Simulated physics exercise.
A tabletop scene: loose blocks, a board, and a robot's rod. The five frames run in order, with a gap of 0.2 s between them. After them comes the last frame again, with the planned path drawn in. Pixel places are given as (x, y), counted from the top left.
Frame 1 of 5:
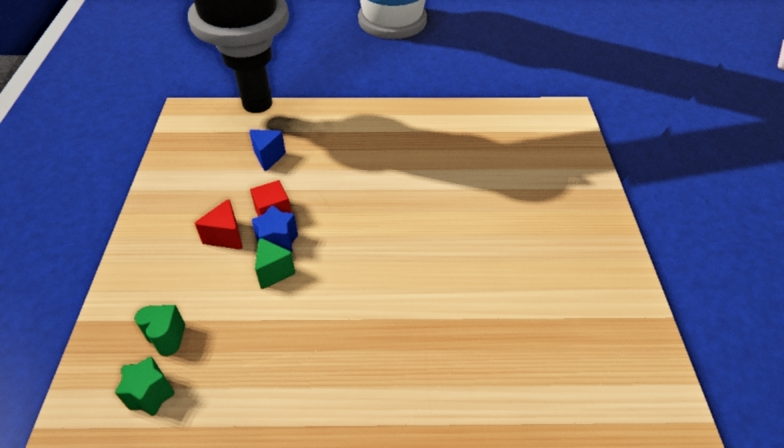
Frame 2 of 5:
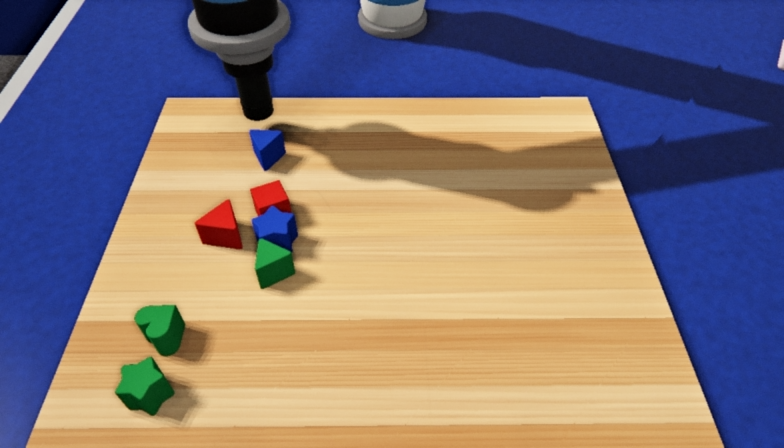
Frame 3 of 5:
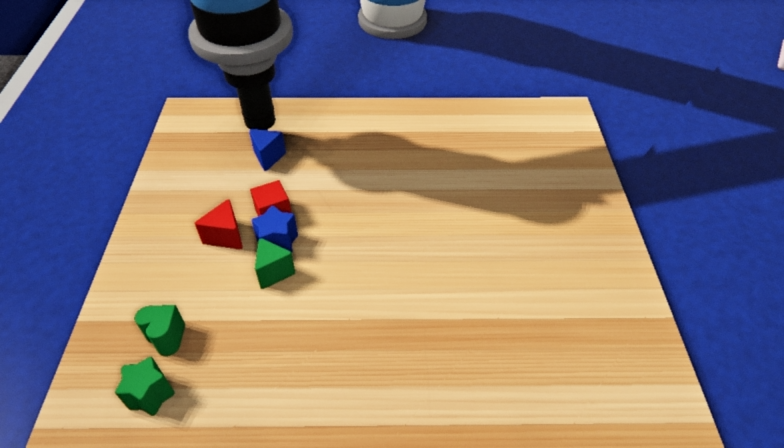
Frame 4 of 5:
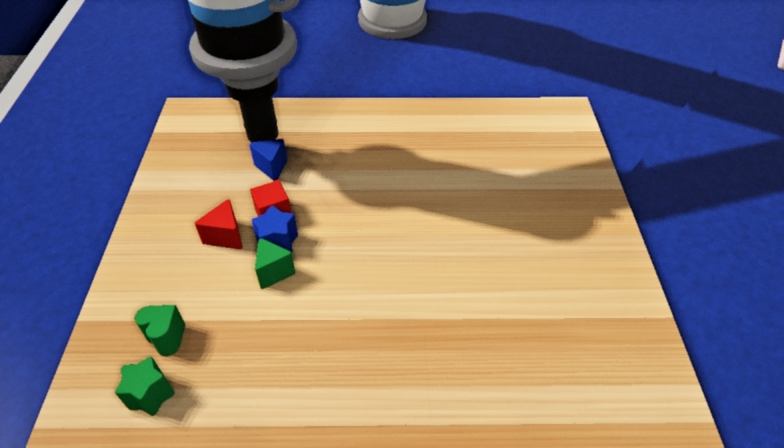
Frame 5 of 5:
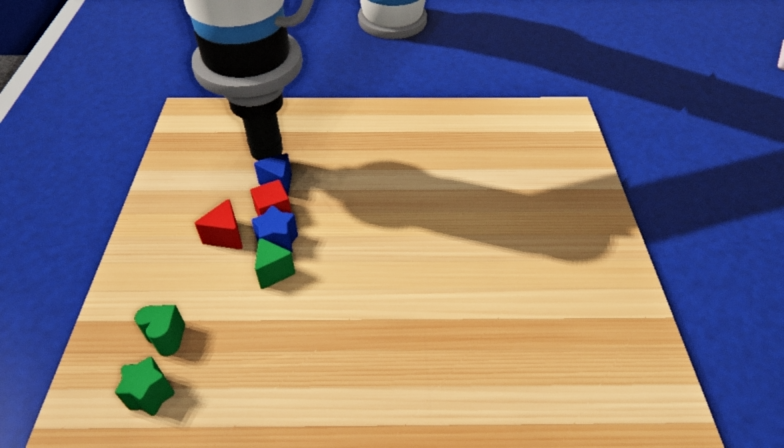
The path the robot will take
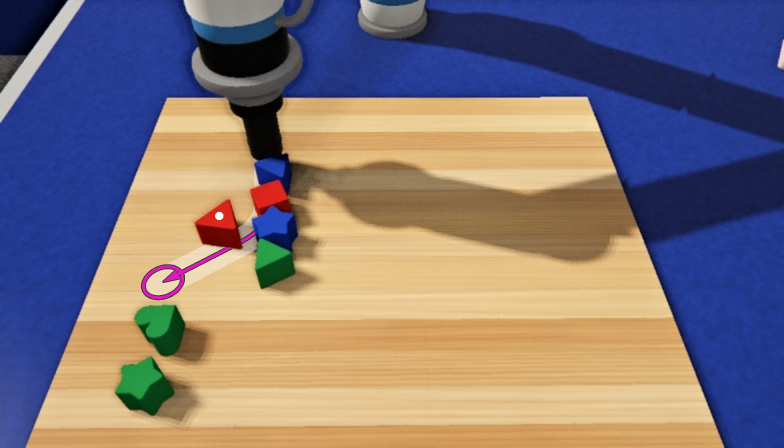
At the start, a robot's dark rod stands at the top edge of a wooden board, just above a blue three-sided block, with red, blue and green blocks below. The rod moves down to the blue block, then pushes it a short way toward the red square block while the others stay still.
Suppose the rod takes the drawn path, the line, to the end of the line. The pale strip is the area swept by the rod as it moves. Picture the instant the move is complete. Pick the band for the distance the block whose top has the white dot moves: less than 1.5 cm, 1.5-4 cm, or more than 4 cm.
The largest band: Over 4 cm.
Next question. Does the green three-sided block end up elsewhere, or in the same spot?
It is moved off its spot.
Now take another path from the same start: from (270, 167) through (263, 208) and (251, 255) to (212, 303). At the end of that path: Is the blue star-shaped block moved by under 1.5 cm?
My answer is no.
The drawn path runs from (270, 167) through (270, 210) and (227, 249) to (163, 282); the dot is on the red three-sided block.
On the path given first. One third of the way, rod (267, 196); green three-sided block (266, 271), turned 30° anticlockwise; red square block (279, 215), turned 35° clockwise; blue star-shaped block (268, 245); blue three-sided block (296, 191), turned 50° anticlockwise.
Two thirds of the way, rod (222, 234); red three-sided block (186, 229), turned 35° clockwise; green three-sided block (263, 282); red square block (277, 225), turned 25° anticlockwise; blue star-shaped block (277, 256), turned 35° clockwise; blue three-sided block (296, 192), turned 55° anticlockwise.
At the end, rod (156, 267); green heart block not moved; red three-sided block (146, 237), turned 75° clockwise; green three-sided block (263, 282); red square block (277, 225), turned 25° anticlockwise; blue star-shaped block (277, 256), turned 35° clockwise; blue three-sided block (296, 192), turned 55° anticlockwise.
